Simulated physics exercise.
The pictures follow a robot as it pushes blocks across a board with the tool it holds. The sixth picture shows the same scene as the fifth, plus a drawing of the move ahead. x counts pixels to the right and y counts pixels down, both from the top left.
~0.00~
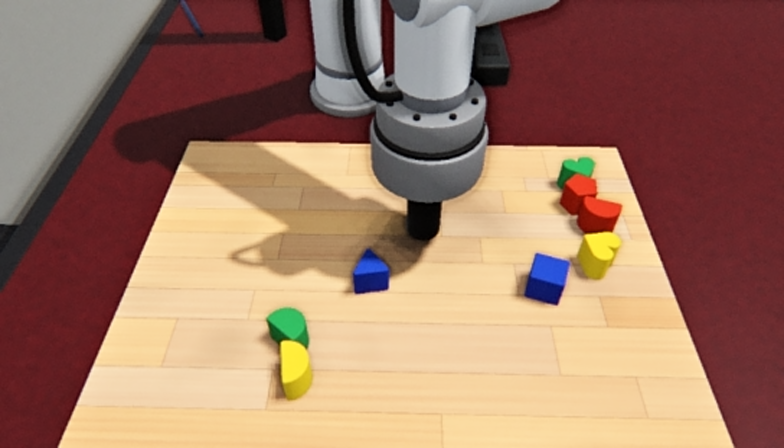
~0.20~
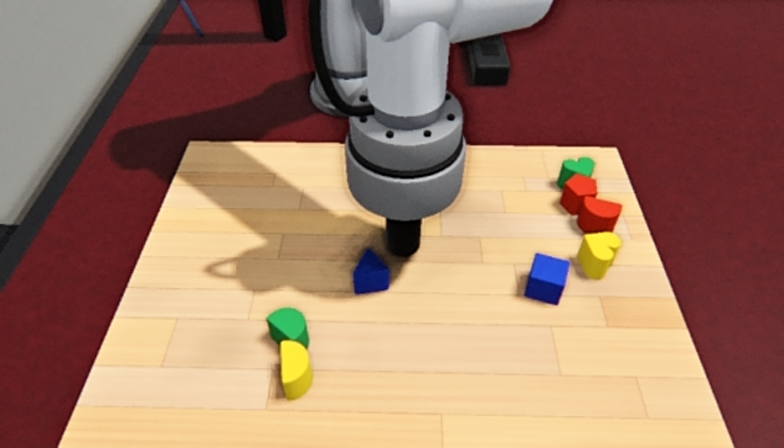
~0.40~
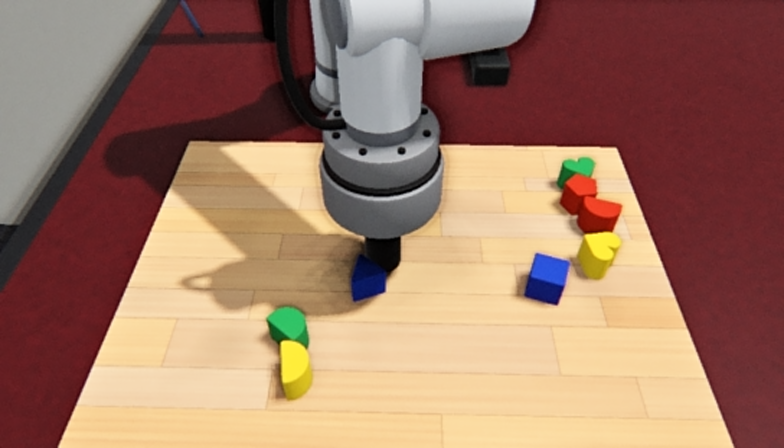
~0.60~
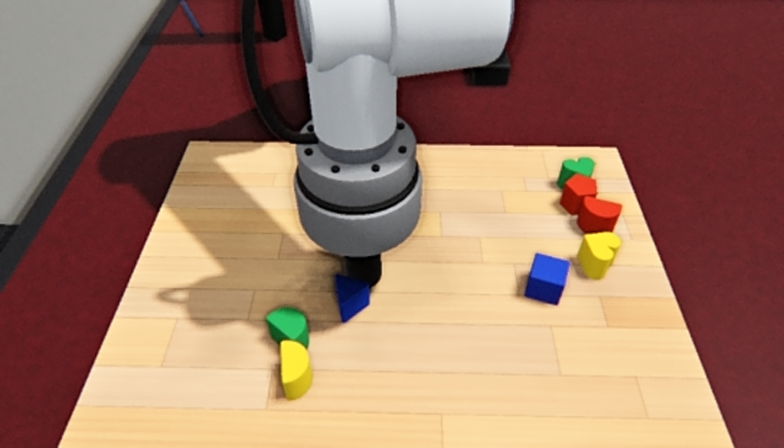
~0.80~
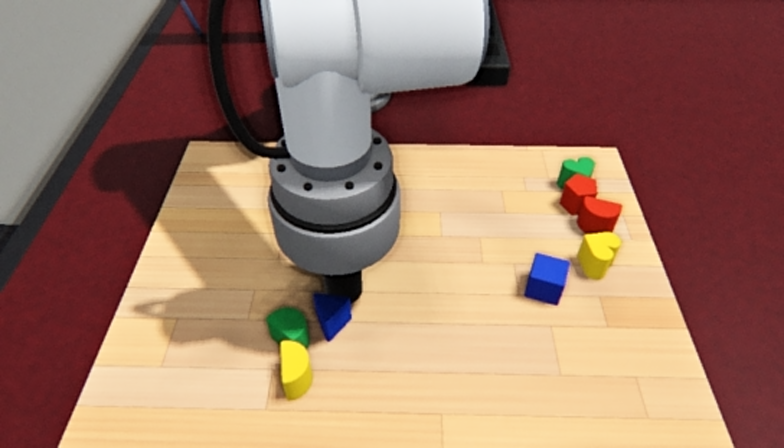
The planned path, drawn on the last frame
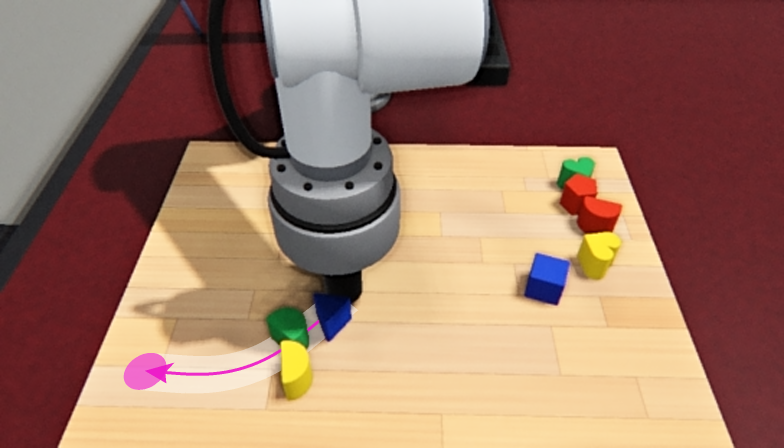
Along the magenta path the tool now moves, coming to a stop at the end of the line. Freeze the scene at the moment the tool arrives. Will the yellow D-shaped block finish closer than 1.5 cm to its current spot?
The answer is no.
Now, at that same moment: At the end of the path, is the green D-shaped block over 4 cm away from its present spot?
Yes, I think so.
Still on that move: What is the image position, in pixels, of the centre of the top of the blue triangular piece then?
For the centre of its top, I'd go with (295, 353).
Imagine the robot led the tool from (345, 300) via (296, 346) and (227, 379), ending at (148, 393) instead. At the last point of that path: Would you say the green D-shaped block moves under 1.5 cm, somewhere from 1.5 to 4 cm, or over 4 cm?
Once the path is done, the green D-shaped block lies more than 4 cm from its present place.
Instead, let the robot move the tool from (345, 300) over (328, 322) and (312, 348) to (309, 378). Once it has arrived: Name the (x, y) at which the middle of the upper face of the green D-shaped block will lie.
Near (266, 332).
Path on the board, from (345, 300) over (292, 343) and (221, 373) to (145, 371).
On the path given first. One third of the way, tool at (288, 335); green D-shaped block at (251, 346), turned 75° clockwise; yellow D-shaped block at (282, 382); blue triangular piece at (295, 352), turned 45° anticlockwise.
Two thirds of the way, tool at (216, 364); green D-shaped block at (187, 387), turned 15° clockwise; yellow D-shaped block at (282, 383); blue triangular piece at (295, 353), turned 50° anticlockwise.
At the end, tool at (140, 362); green D-shaped block at (175, 392), turned 20° anticlockwise; yellow D-shaped block at (282, 383); blue triangular piece at (295, 353), turned 50° anticlockwise.
